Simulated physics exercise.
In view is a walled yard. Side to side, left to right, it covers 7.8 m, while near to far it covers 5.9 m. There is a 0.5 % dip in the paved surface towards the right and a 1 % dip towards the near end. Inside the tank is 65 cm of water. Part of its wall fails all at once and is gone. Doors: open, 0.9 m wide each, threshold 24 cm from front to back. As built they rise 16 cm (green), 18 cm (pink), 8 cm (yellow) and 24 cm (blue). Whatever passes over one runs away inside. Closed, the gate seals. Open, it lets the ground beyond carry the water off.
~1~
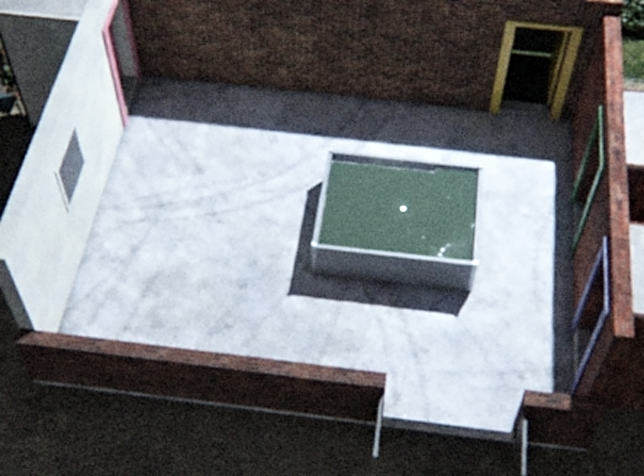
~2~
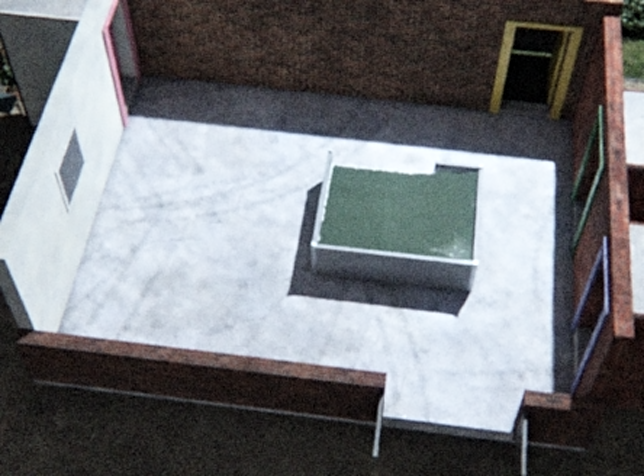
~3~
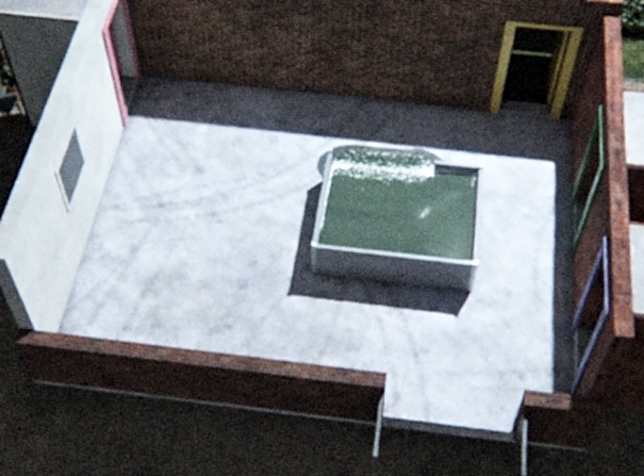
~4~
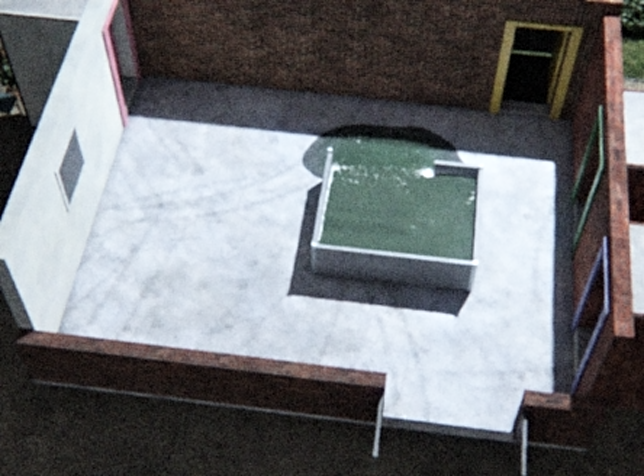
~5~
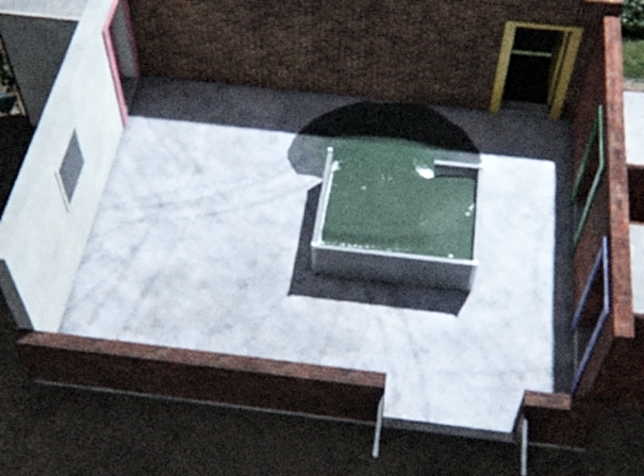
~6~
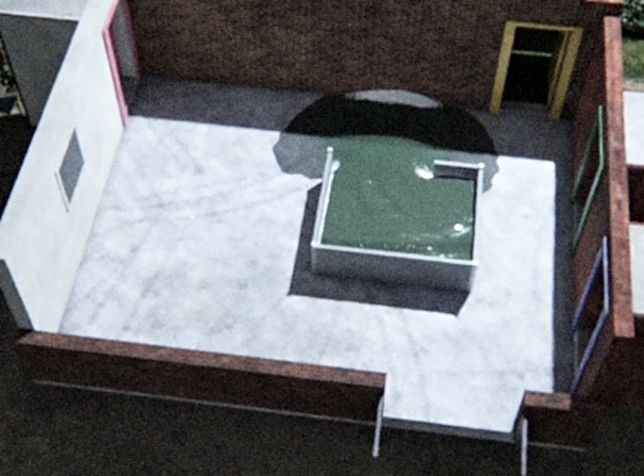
A walled yard with a pale paved floor is seen from high above at a fixed angle, in hard sunlight. A square, light-walled tank of green water stands right of centre, with a yellow doorway in the brick wall behind and green and purple openings on the right. The tank's far side gives way, and water pours through, foaming briefly, then spreads backward and sideways as a dark, rounded sheet.
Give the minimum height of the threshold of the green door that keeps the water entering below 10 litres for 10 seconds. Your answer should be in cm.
Minimum height: About 7.5 cm.
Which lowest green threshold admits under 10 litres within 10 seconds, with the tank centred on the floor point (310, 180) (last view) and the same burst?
11.0 cm or thereabouts.
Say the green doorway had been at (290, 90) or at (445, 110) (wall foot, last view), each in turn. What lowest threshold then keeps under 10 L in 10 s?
About 19 cm, then about 28 cm.
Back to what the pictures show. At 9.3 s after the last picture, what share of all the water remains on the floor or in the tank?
Close to 84 per cent is still present.
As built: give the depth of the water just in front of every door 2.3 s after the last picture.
Centimetres: Green = 10, pink = 28, yellow = 9, blue = 0.
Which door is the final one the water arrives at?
Final door: Blue.
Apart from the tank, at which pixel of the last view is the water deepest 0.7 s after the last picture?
At about (377, 105).
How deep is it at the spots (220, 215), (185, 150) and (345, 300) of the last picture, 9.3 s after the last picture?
Some 3, 5 and 3 cm.
Then, 0.7 s after the last picture water covers 15 % of the floor, deepest (44 cm) near (377, 105); it has not reached the green door.
Then, 2.3 s after the last picture water covers 35 % of the floor, deepest (29 cm) near (135, 94); 10 cm at the green door, 0 litres in over its 16 cm threshold.
Then, 9.3 s after the last picture water covers 95 % of the floor, deepest (12 cm) near (511, 351); 6 cm at the green door, 0 litres in over its 16 cm threshold.
At the green door as built, the water peaked near 11 cm, 2.9 s after the last picture.
Run again over the same 10 s with other heights there, 17 litres in over 6.5 cm, 4 litres over 9 cm. The limit of 10 litres is kept from about 7.5 cm up.
